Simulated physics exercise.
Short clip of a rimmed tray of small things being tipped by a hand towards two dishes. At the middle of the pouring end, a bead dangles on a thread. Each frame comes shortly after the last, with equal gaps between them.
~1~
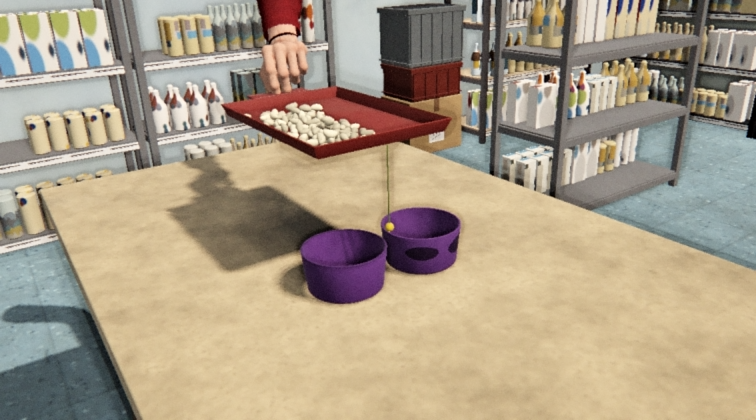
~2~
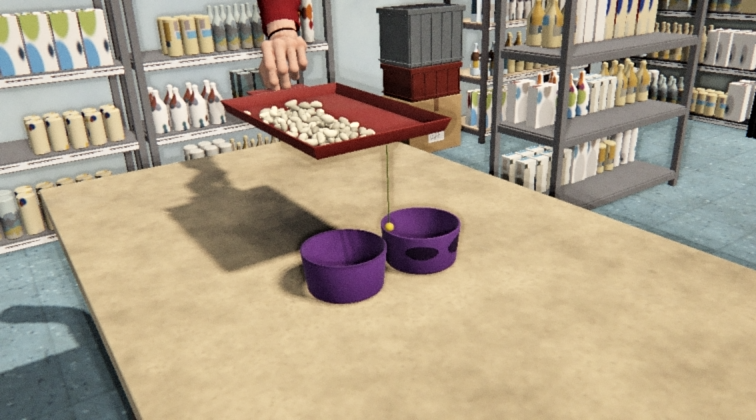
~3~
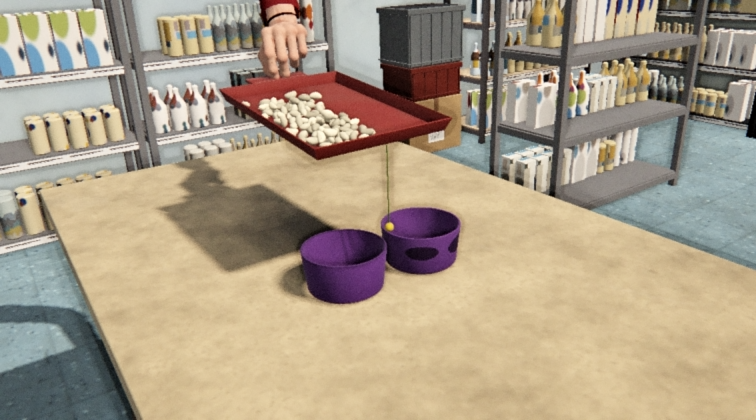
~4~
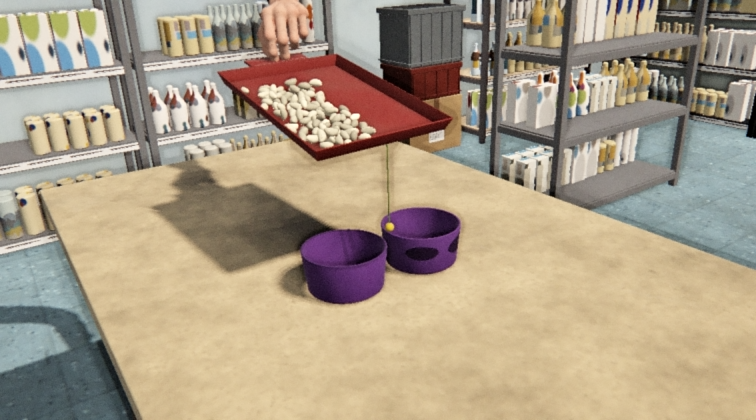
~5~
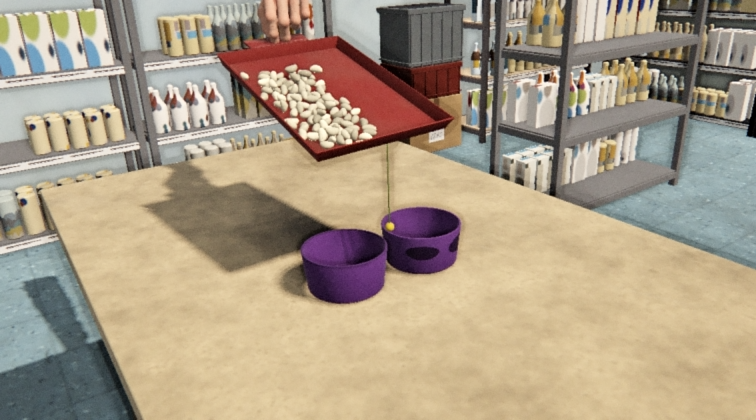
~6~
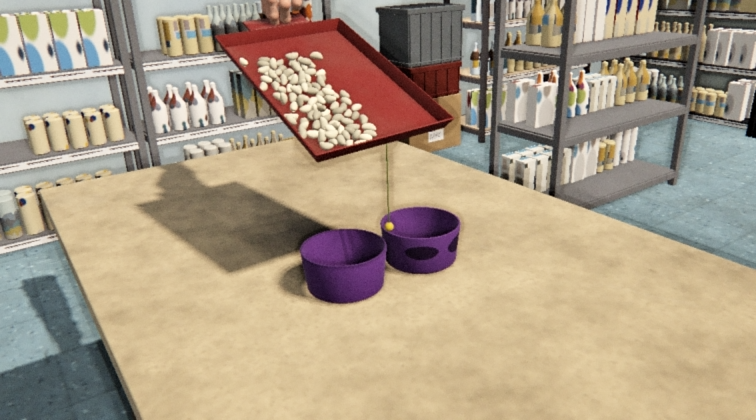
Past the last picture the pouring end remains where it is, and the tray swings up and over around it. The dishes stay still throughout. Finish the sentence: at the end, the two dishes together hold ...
... less than half of the load.
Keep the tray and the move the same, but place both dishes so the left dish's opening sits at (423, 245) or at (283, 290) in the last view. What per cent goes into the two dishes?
Around 40 % followed by around 60 %.
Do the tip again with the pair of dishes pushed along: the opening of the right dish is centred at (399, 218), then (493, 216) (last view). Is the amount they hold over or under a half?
Place 1: Lower than half; place 2: Lower than half.
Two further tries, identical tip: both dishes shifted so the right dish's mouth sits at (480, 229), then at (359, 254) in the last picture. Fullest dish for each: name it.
The first time it is the dish to the left, and the second time it is the dish to the right.
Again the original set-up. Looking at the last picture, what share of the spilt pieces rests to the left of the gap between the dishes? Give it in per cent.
I'd say some 40 in a hundred.
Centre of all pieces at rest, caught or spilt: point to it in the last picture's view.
Close to (399, 321) in the last view.
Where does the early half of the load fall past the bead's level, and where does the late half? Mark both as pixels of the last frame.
First part (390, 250), rest (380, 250).
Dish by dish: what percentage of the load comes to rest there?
Left dish: 0; right dish: 0 percent.
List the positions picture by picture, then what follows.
The first frame shows corners of the pouring end (317, 145) and (444, 118), level; middle of the load (312, 128), white beans; left dish (368, 279); right dish (446, 251); bead on its thread (389, 227).
The second frame shows corners of the pouring end (317, 145) and (444, 118), level; middle of the load (311, 127).
The third frame shows corners of the pouring end (317, 146) and (445, 117), tipped barely, level across its low end; middle of the load (311, 122).
The fourth frame shows corners of the pouring end (318, 147) and (446, 117), tipped a little, level across its low end; middle of the load (311, 116).
The fifth frame shows corners of the pouring end (319, 149) and (447, 116), tipped clearly, level across its low end; middle of the load (312, 109).
The sixth frame shows corners of the pouring end (319, 150) and (447, 116), tipped clearly, level across its low end; middle of the load (312, 102); left dish (367, 279); right dish (445, 250).
Just after the last frame, tray tipped steeply; almost all on the tray; just a few in the air.
A moment on, tray tipped past a quarter turn; about a tenth on the tray; just a few in the left dish; roughly half outside both; roughly a third in the air.
Further on, tray tipped past a quarter turn; just a few in the left dish; almost all outside both.
When it is over, tray tipped past a quarter turn; just a few in the left dish; not one in the right dish; almost all outside both.
